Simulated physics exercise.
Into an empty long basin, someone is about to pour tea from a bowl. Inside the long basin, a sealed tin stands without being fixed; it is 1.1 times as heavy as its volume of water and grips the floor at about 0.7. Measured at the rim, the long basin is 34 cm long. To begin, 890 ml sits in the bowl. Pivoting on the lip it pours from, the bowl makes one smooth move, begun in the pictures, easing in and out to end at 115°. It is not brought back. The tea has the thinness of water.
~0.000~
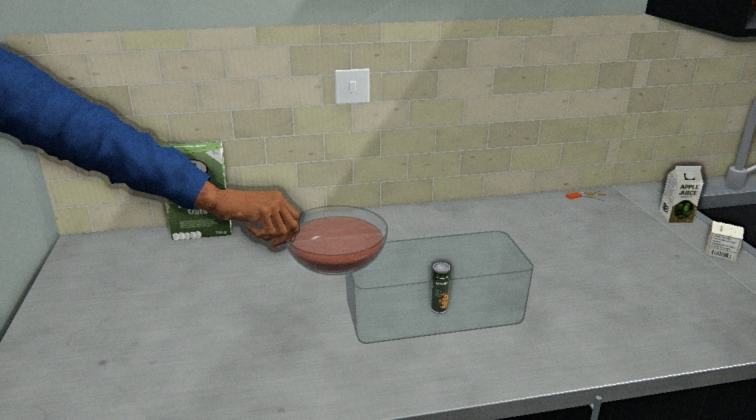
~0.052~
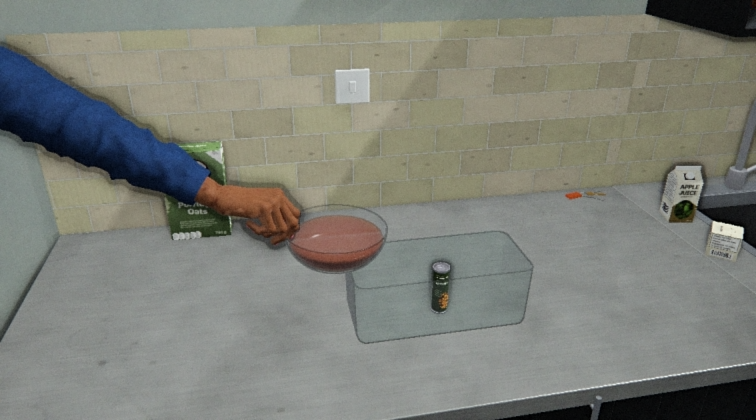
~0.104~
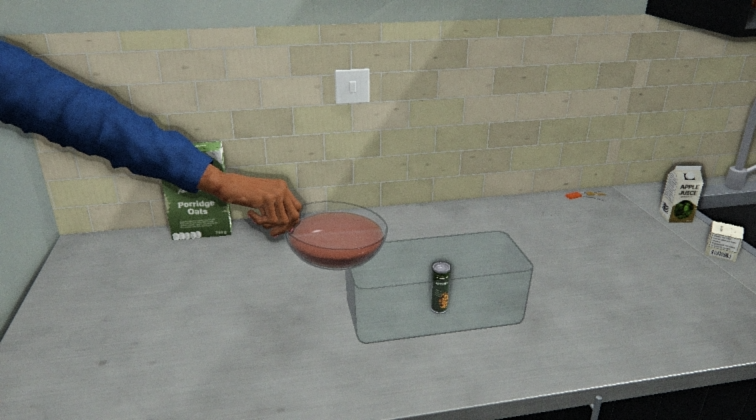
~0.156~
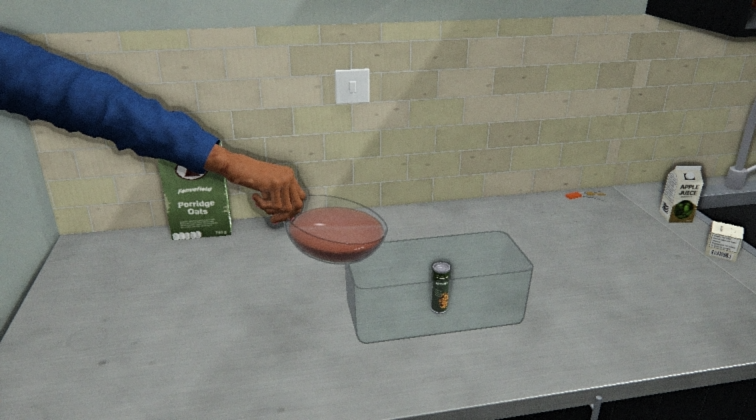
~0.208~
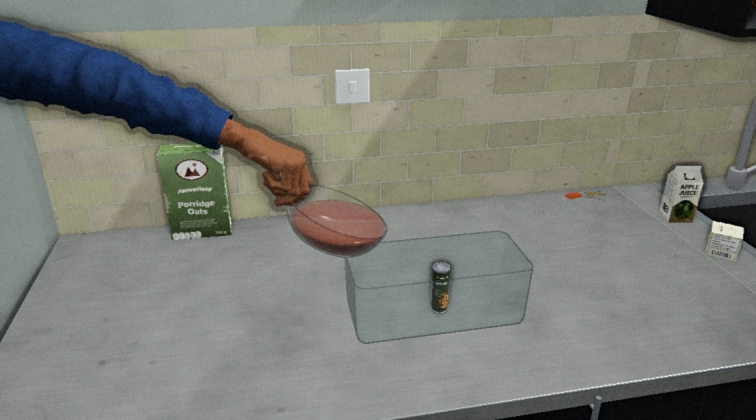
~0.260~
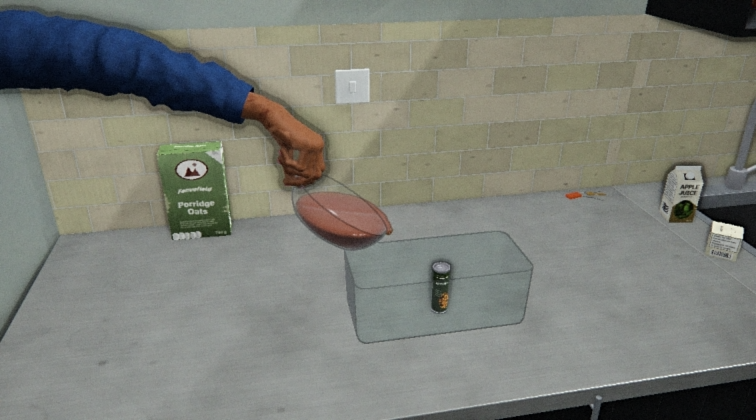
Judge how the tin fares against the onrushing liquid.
You'll see it resist.
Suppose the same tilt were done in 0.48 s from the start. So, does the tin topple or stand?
The tin stays balanced.
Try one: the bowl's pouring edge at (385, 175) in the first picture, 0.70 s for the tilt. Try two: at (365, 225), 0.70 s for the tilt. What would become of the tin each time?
First it tips over; then it tips over.
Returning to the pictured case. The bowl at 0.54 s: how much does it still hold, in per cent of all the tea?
About 8 per cent.
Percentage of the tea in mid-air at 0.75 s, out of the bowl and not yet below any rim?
About 1 per cent.
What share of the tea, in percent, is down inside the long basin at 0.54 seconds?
Around 32 percent.
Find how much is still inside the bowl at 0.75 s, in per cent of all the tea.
About 0 % is still there.
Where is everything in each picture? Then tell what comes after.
It leans 0°; its right rim is at (386, 225); the tea meets the walls at (287, 240) and (382, 231); the long basin's rim runs from (349, 268) to (520, 250); the tin's top is at (442, 269), in the first picture.
It leans 2°; its right rim is at (386, 225); the tea meets the walls at (287, 239) and (383, 230), in the second picture.
It leans 6°; its right rim is at (386, 225); the tea meets the walls at (287, 235) and (383, 228), in the third picture.
It leans 14°; its right rim is at (386, 225); the tea meets the walls at (288, 227) and (383, 224), in the fourth picture.
It leans 23°; its right rim is at (385, 225); the tea meets the walls at (290, 216) and (384, 221); 1 per cent is over the edge, in the fifth picture.
It leans 35°; its right rim is at (385, 225); the tea meets the walls at (295, 205) and (372, 213); 6 per cent is over the edge, in the sixth picture.
By 0.54 s the tilt is 101° and 8 per cent is still to pour; the tin stands where it began.
By 0.75 s the tilt is 115° and 0 per cent is still to pour; the tin stands where it began.
By 0.96 s the tilt is 115° and 0 per cent is still to pour; the tin stands where it began.
By 1.20 s the tilt is 115° and 0 per cent is still to pour; the tin stands where it began.
At rest the tin stands where it began.
